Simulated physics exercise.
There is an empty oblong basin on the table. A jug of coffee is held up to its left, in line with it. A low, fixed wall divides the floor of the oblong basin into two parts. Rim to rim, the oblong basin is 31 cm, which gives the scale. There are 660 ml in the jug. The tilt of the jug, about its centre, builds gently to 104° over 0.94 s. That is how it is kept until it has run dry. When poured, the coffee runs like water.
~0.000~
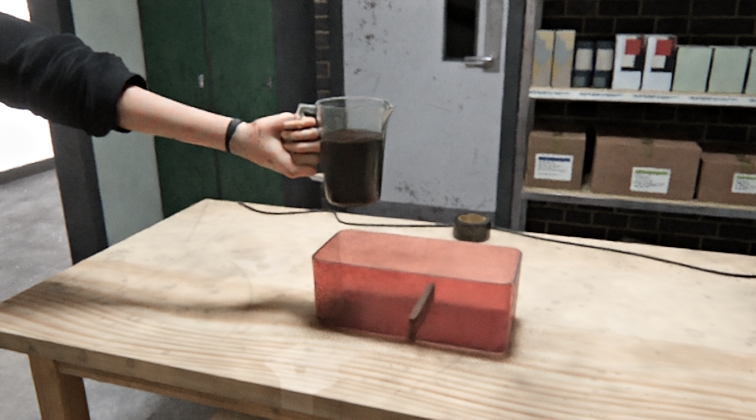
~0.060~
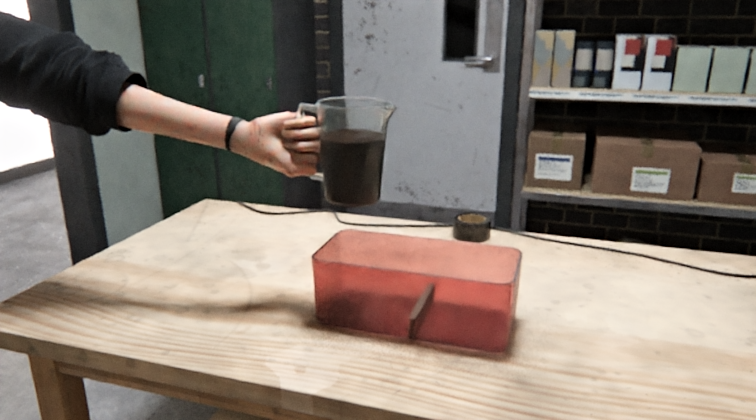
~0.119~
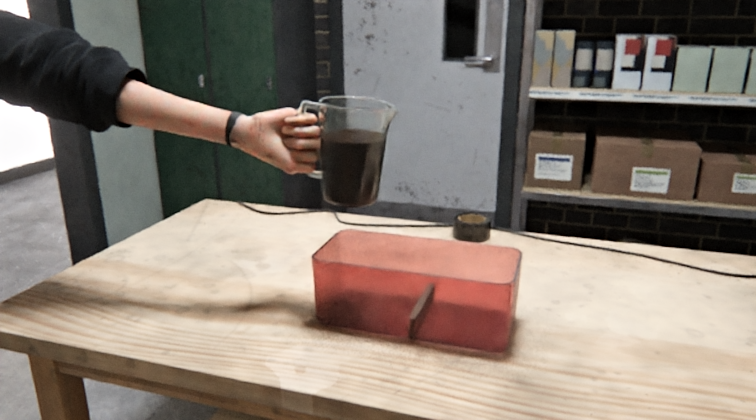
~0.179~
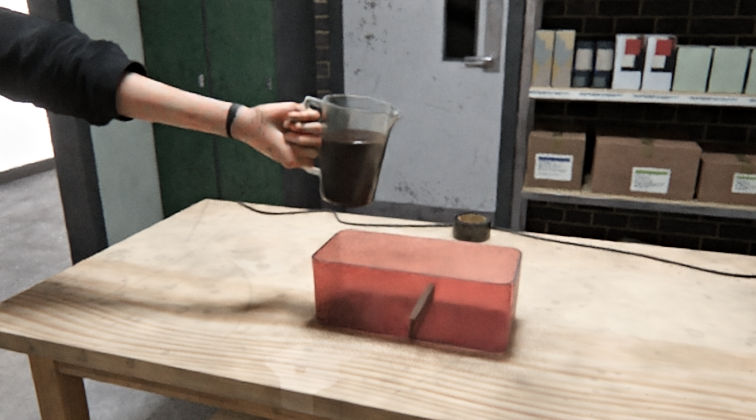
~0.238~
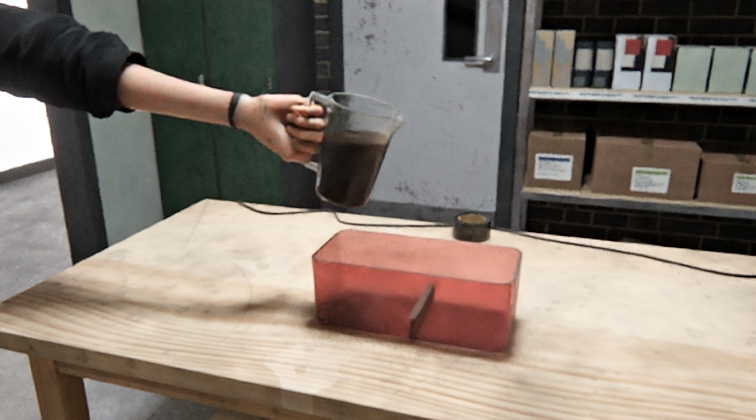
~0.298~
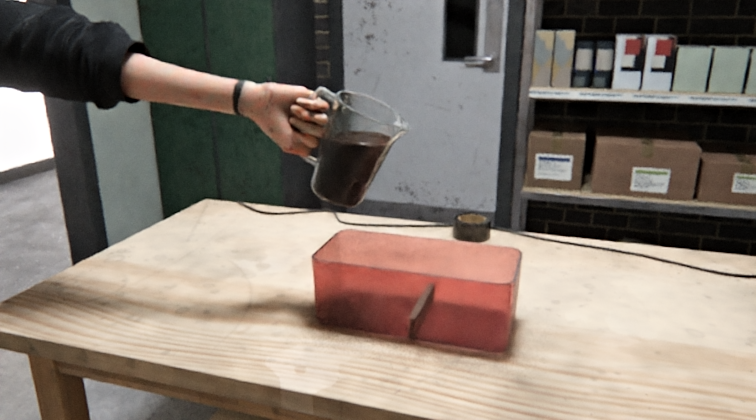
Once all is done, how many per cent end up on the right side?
Roughly 88 percent ends up on the right side.
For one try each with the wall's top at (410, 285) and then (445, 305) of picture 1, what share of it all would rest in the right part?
95 per cent first, 60 per cent second.
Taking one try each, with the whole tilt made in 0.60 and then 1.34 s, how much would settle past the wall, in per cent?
In order, 90 and 90 per cent.
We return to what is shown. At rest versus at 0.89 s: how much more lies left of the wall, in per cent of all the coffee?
Near 10 percent, give or take.
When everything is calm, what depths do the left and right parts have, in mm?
Depths: Left near 4 mm, right near 32 mm.
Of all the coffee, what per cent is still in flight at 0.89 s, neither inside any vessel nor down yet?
Close to 24 %.
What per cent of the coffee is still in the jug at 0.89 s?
Around 32 in a hundred.
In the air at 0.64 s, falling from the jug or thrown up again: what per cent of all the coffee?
12 %.
After 0.64 s the tilt is 80° and 86 per cent is still to pour, 0 is left of the wall and 1 right of it.
After 0.89 s the tilt is 103° and 32 per cent is still to pour, 1 is left of the wall and 43 right of it.
After 1.15 s the tilt is 104° and 4 per cent is still to pour, 8 is left of the wall and 81 right of it.
After 1.44 s the tilt is 104° and 0 per cent is still to pour, 10 is left of the wall and 88 right of it.
In the end 10 per cent lies left of the wall, 88 right of it and 2 outside.
